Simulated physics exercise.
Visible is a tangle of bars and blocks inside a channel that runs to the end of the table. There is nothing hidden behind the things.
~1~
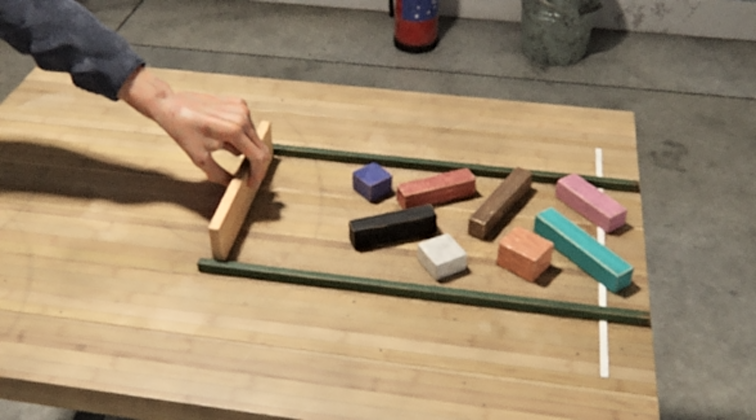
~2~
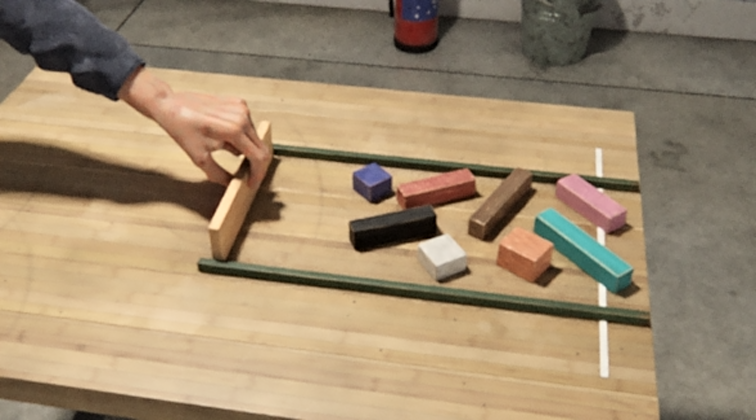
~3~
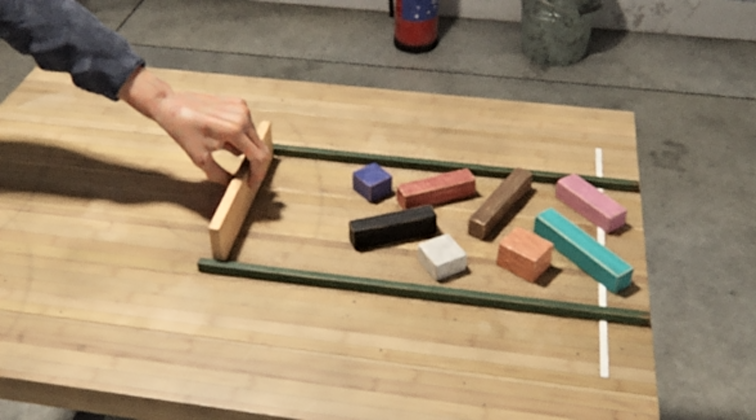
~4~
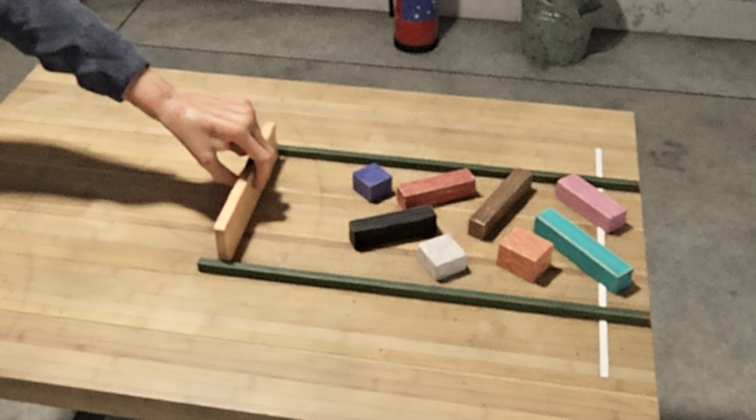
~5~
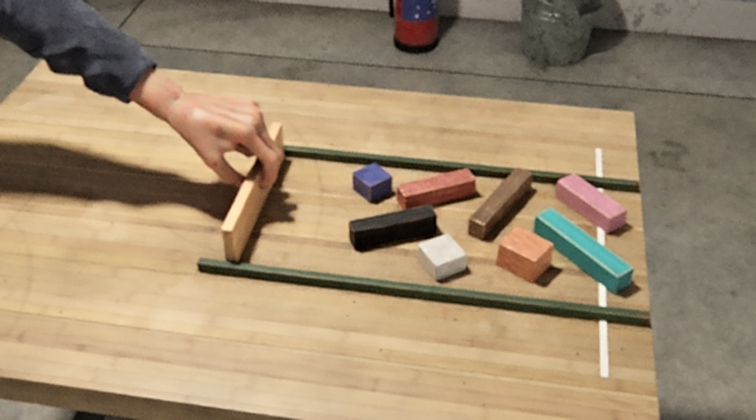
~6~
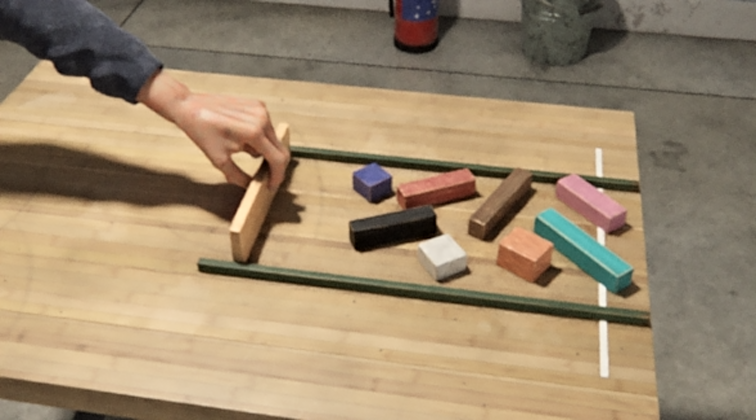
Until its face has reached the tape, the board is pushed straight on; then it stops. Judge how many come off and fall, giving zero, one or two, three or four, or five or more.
Number falling: Three or four.
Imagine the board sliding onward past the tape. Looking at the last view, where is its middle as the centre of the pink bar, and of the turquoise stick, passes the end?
Roughly (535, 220); for the second one, roughly (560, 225).
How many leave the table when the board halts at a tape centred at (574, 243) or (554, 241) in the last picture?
Per try: 2; 1.
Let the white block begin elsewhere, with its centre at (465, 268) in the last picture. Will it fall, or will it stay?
As for the white block, it keeps its place.
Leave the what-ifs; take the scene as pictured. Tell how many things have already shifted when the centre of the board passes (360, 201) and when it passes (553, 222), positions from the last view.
By then 2, and 8.
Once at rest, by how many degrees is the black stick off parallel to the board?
I'd say it's about 30° out of line.
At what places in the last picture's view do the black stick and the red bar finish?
The black stick ends at (635, 250) and the red bar at (634, 219).
Soon after, none off yet; pink bar at rest near (590, 203); turquoise stick at rest near (582, 249); orange block at rest near (525, 254).
In the end, the number that fall off is three or four; gone, brown bar, orange block, turquoise stick and pink bar.
